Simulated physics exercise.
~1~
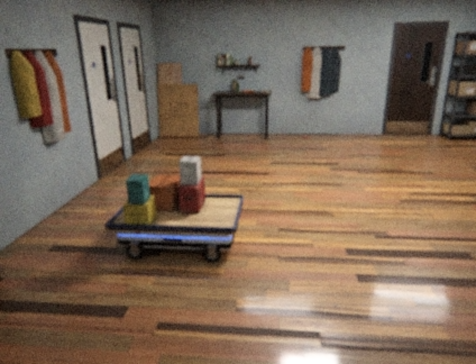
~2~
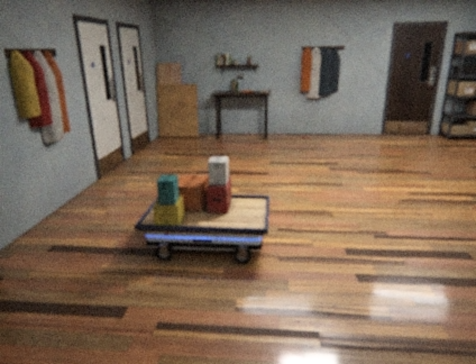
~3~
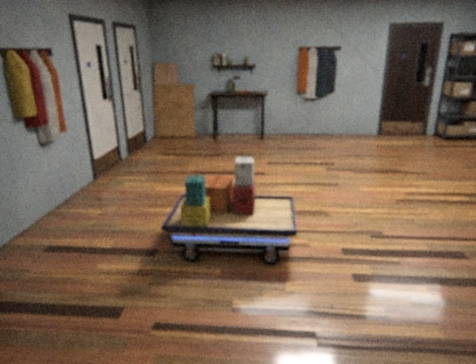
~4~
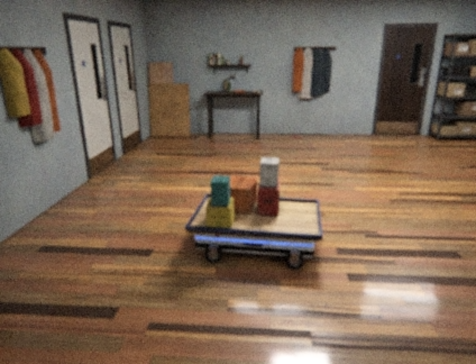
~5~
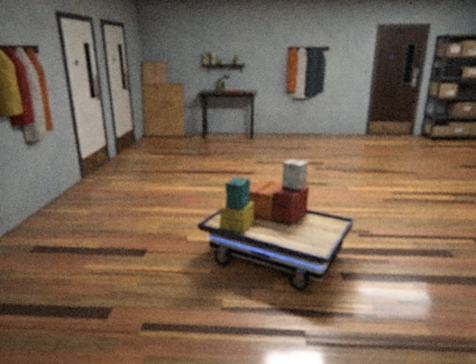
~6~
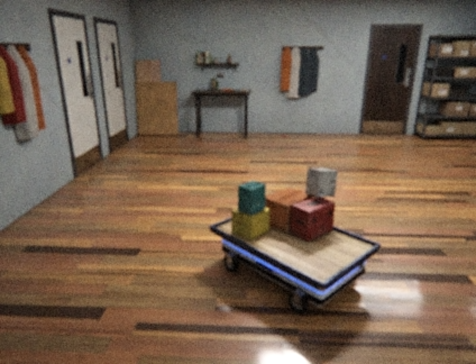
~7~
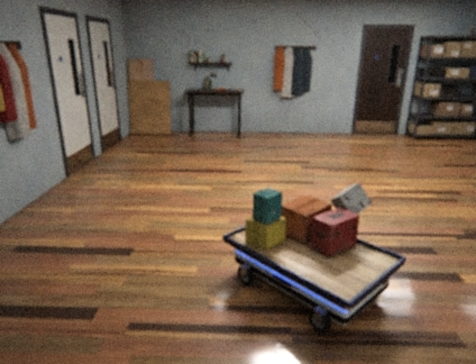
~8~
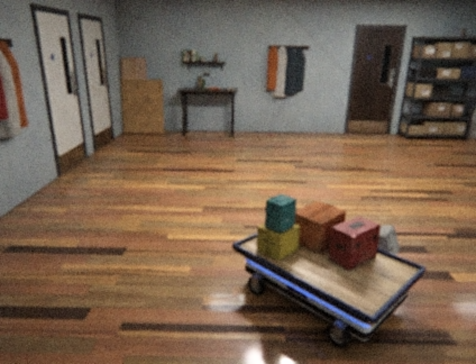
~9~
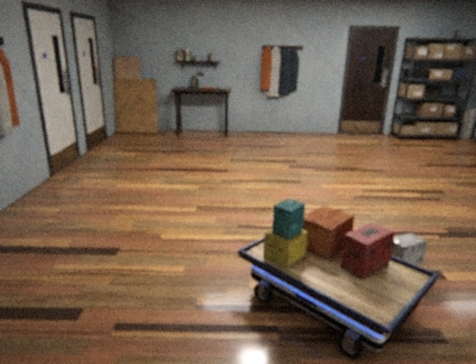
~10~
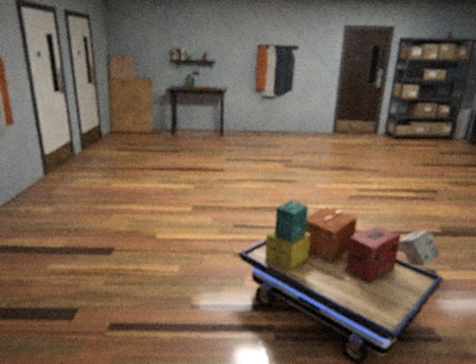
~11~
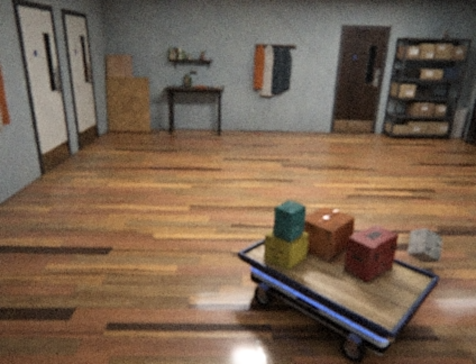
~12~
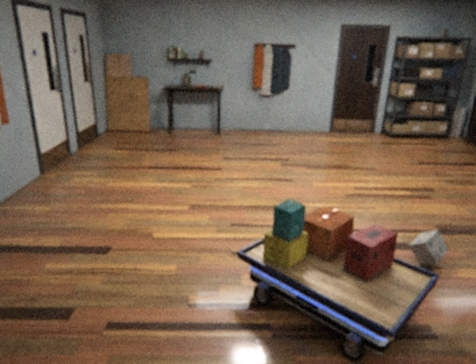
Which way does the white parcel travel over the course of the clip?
The white parcel travels to the right, first riding on the cart and then tumbling off it.
A cart rolls right, turns toward the viewer and stops, its white parcel tumbling off.
